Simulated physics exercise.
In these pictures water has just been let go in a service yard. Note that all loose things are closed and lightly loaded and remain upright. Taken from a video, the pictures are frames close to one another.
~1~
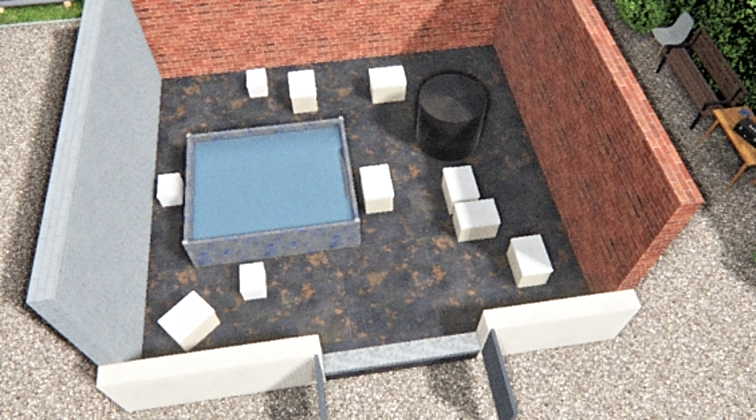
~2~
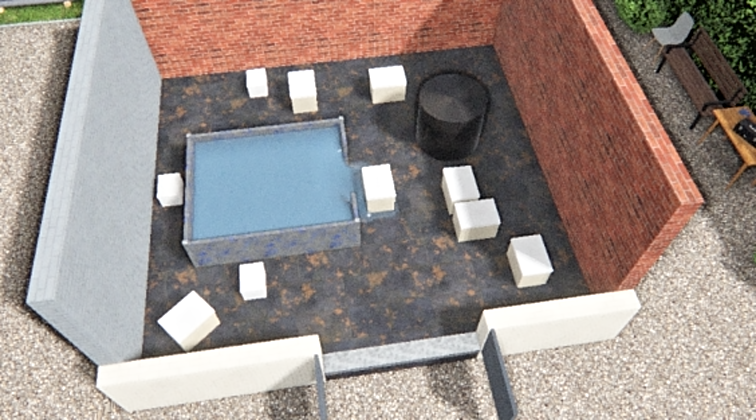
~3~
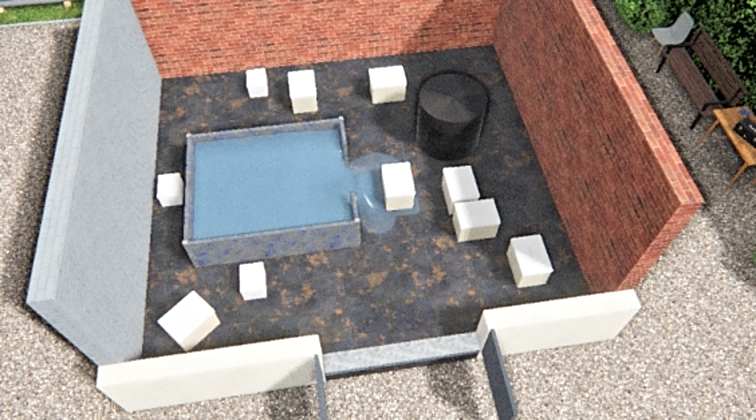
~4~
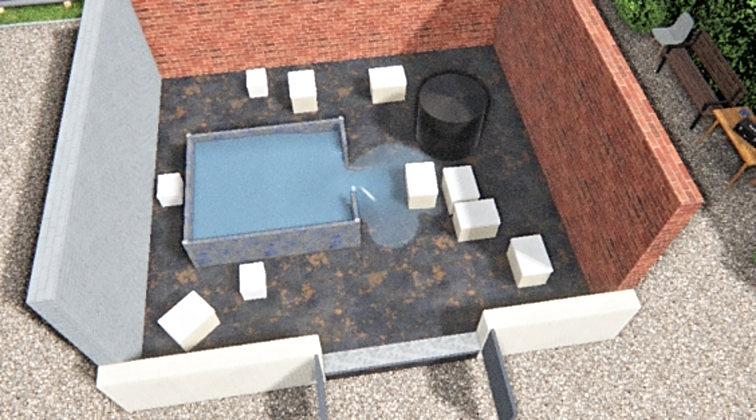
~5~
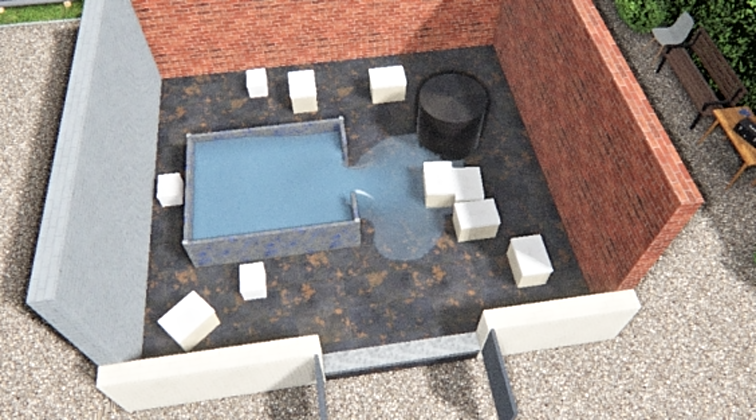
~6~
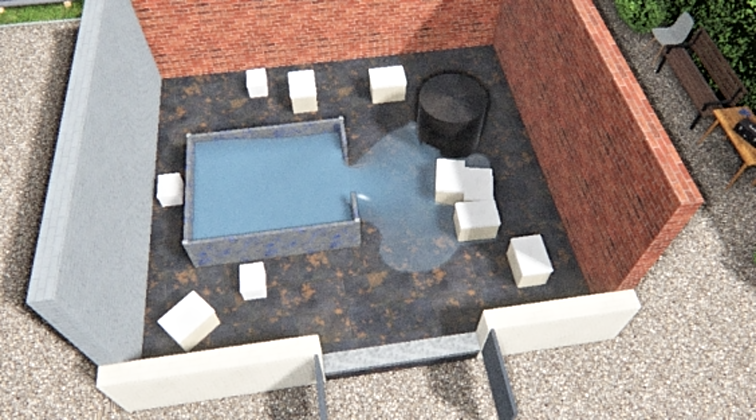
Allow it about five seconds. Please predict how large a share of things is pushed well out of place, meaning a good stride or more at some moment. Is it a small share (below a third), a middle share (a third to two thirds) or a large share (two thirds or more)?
A middle share, a third to two thirds.
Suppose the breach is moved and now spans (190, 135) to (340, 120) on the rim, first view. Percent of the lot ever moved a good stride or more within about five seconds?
About 50 per cent.
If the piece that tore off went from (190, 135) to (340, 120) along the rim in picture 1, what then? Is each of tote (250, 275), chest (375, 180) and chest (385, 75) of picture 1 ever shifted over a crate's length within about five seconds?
In turn: Stayed within it, stayed within it, moved that far.
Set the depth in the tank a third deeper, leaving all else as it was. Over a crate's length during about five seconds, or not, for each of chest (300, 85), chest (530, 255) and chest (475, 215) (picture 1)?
In the order asked: Below that distance, over that distance and over that distance.
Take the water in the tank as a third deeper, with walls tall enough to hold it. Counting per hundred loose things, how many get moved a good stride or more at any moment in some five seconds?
Something like 70 in a hundred of them.
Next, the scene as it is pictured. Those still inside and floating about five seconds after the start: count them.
4.
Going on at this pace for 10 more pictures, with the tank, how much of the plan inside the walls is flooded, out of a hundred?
Near 50 %.
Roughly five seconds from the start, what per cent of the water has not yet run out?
Close to 98 percent of it stays.
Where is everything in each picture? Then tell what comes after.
A chest at (377, 181) rests on the ground; a chest at (461, 182), on the bottom; 0 of 10 have shifted, in the first frame.
A chest at (378, 181), on the bottom; a chest at (461, 182) rests on the ground; 0 of 10 have shifted, in the second frame.
A chest at (398, 179), on the bottom, a stride from its start; a chest at (461, 182) rests on the ground; 1 of 10 have shifted, in the third frame.
A chest at (421, 178) rests on the ground, a stride from its start; a chest at (461, 182), on the bottom; 1 of 10 have shifted, in the fourth frame.
A chest at (439, 177) rests on the ground, a stride from its start; a chest at (468, 183), on the bottom, close to its start; 2 of 10 have shifted, in the fifth frame.
A chest at (451, 175) rests on the ground, a stride from its start; a chest at (479, 183) rests on the ground, close to its start; 2 of 10 have shifted, in the sixth frame.
A moment on, 2 of 10 are well off their spots; 1 afloat.
Next, 5 of 10 are well off their spots; 4 afloat.
Later, 5 of 10 are well off their spots; 3 afloat.
In the end, 5 of 10 are well off their spots, and 5 have been at some point; 4 afloat.
